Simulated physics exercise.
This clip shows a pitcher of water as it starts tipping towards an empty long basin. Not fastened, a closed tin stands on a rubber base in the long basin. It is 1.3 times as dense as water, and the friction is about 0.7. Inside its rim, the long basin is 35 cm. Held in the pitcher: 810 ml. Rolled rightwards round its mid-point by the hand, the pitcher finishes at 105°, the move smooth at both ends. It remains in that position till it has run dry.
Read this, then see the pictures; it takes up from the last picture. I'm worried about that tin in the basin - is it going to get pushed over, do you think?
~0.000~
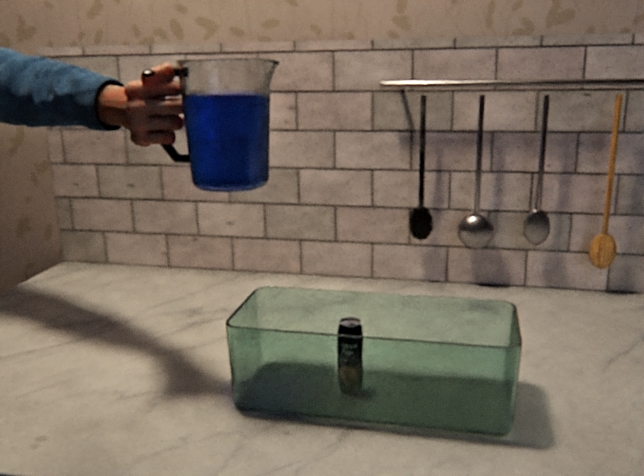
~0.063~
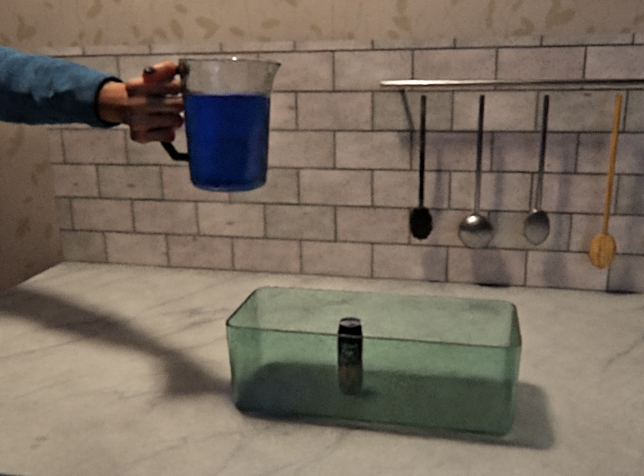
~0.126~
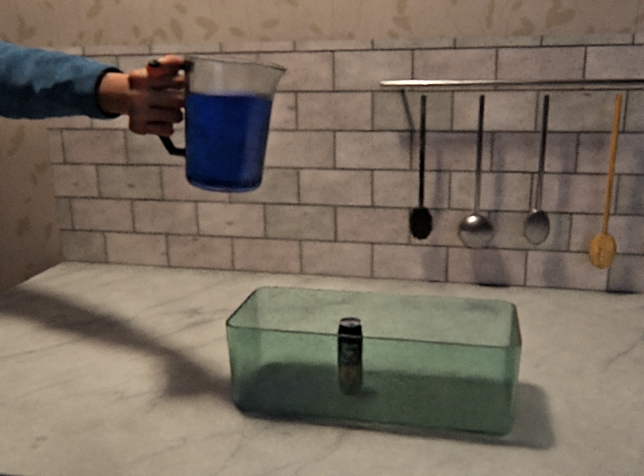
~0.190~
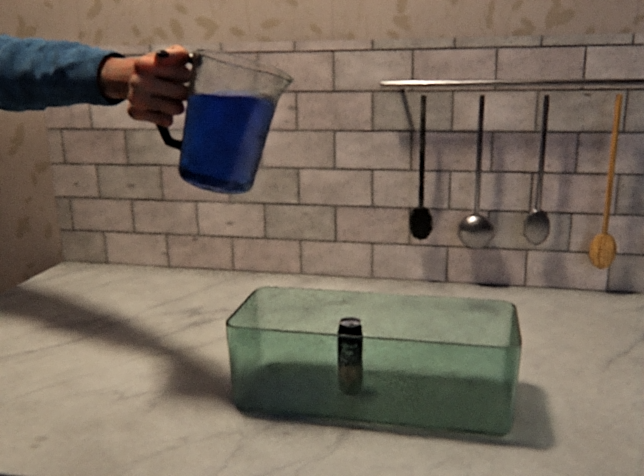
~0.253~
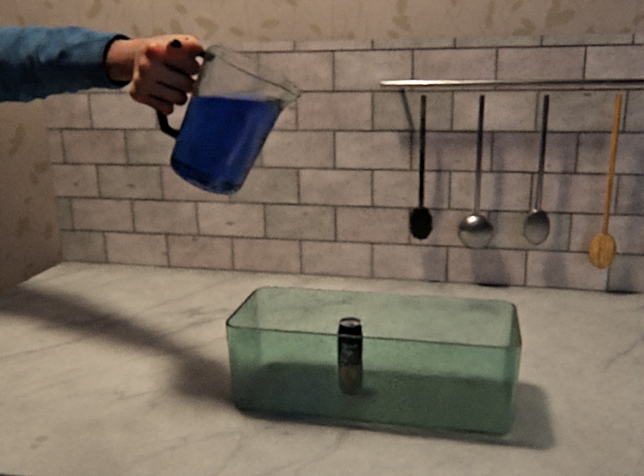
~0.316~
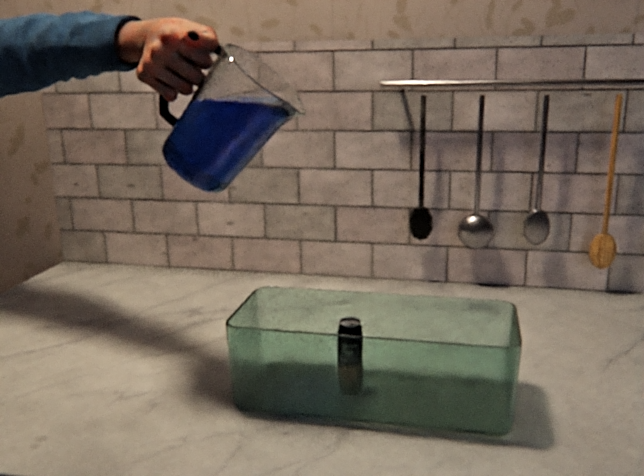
No, it should stay put on its base.
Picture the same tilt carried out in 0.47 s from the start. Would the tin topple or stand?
Then the tin does not tip.
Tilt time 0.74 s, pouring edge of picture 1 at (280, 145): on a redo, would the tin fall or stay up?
Then it tips over.
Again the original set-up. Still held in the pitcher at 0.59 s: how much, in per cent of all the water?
I'd estimate some 68 % remains.
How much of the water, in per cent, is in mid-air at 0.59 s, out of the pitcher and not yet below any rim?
Around 28 in a hundred.
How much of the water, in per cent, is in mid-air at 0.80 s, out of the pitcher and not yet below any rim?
Airborne share: Near 32 %.
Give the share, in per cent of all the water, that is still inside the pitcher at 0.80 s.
Close to 22 percent of the whole amount.
After 0.59 s the tilt is 95° and 69 per cent is still to pour; the tin stands where it began.
After 0.80 s the tilt is 105° and 22 per cent is still to pour; the tin stands where it began.
After 1.01 s the tilt is 105° and 4 per cent is still to pour; the tin stands where it began.
After 1.24 s the tilt is 105° and 0 per cent is still to pour; the tin stands where it began.
In the end the tin stands where it began.
